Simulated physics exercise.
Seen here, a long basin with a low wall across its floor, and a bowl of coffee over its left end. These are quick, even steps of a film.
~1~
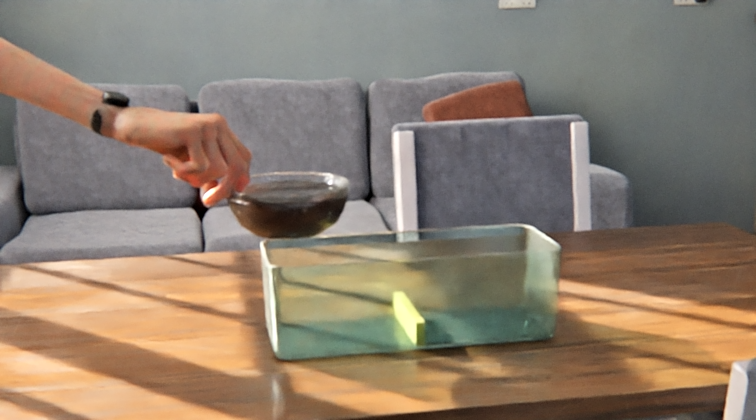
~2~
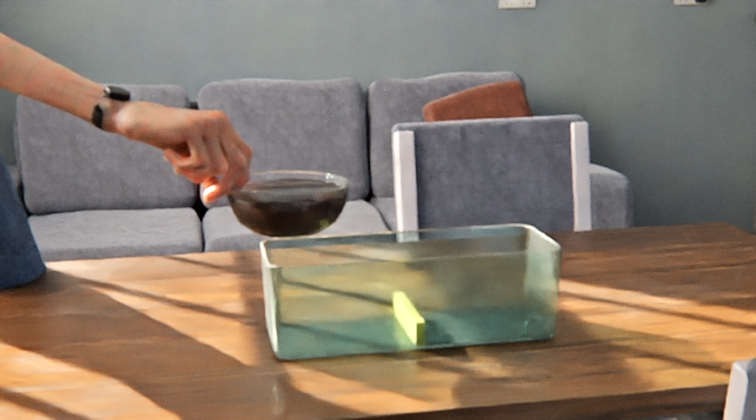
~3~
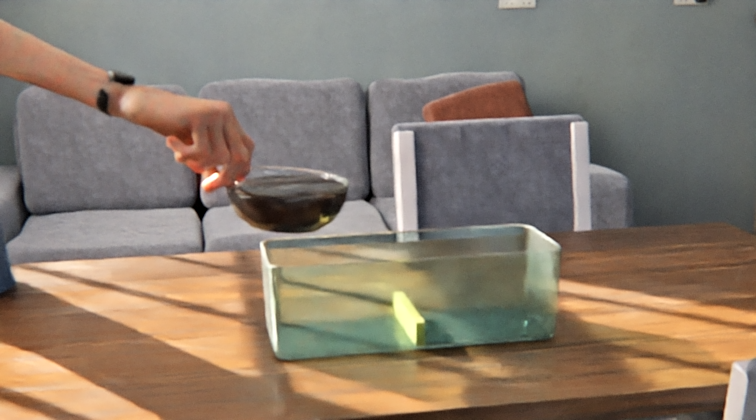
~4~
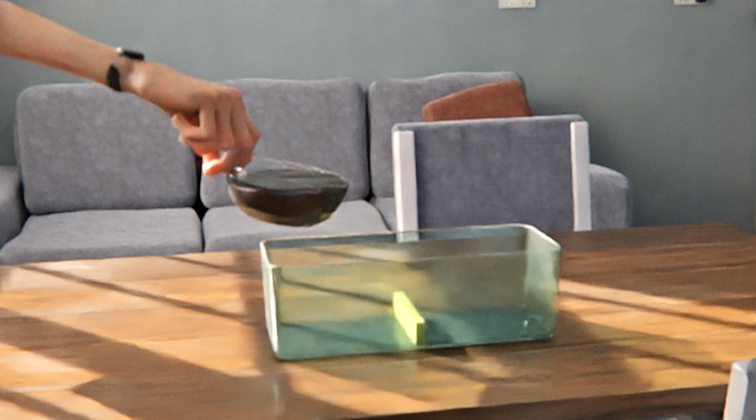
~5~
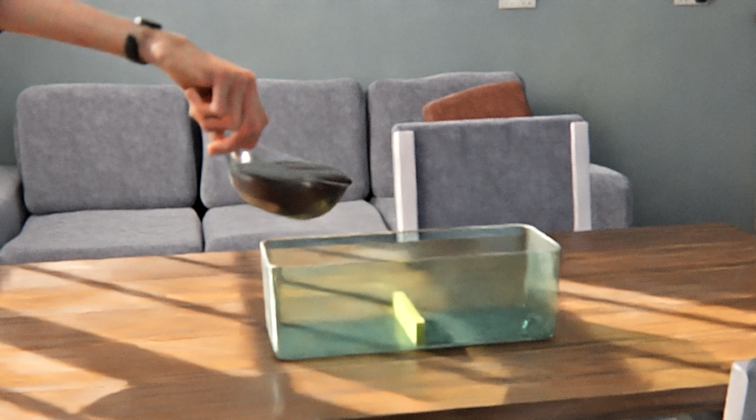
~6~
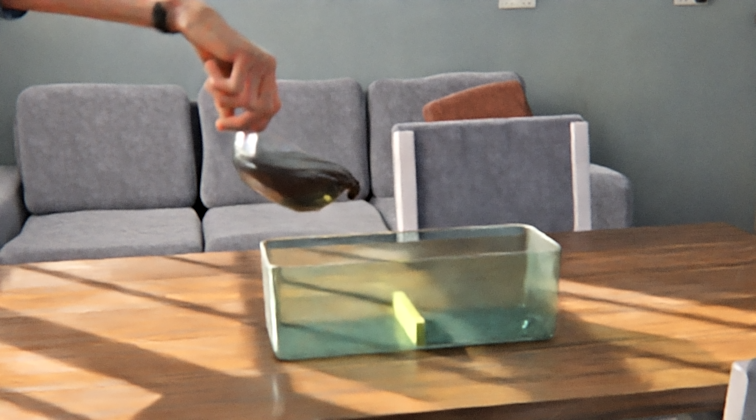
At first, a hand holds a glass bowl of dark liquid almost level above the left end of a long, clear basin with a low yellow-green wall across its floor. The hand rises and tilts the bowl steadily to the right, and a little liquid slips over its right edge.
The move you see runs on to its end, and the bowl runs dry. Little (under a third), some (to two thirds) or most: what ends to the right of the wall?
The share right of the wall is above two thirds.
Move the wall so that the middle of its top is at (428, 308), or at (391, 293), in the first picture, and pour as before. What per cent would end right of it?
Near 55 % and 95 %.
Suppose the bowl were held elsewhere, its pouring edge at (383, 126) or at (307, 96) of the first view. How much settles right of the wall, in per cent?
About 80 and 65 per cent.
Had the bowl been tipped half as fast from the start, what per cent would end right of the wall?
About 75 per cent.
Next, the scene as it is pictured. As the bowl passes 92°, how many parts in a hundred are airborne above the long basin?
Some 50 per cent.
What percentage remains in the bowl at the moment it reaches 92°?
Roughly 15 in a hundred.
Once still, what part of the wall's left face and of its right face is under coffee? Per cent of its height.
The left part 20 per cent, the right part 70.
A moment on, the tilt is 92° and 13 per cent is still to pour, 7 is left of the wall and 30 right of it.
Next, the tilt is 106° and 0 per cent is still to pour, 18 is left of the wall and 80 right of it.
Then the tilt is 106° and 0 per cent is still to pour, 21 is left of the wall and 78 right of it.
Later the tilt is 106° and 0 per cent is still to pour, 21 is left of the wall and 78 right of it.
Finally, 21 per cent lies left of the wall, 78 right of it and 1 outside.
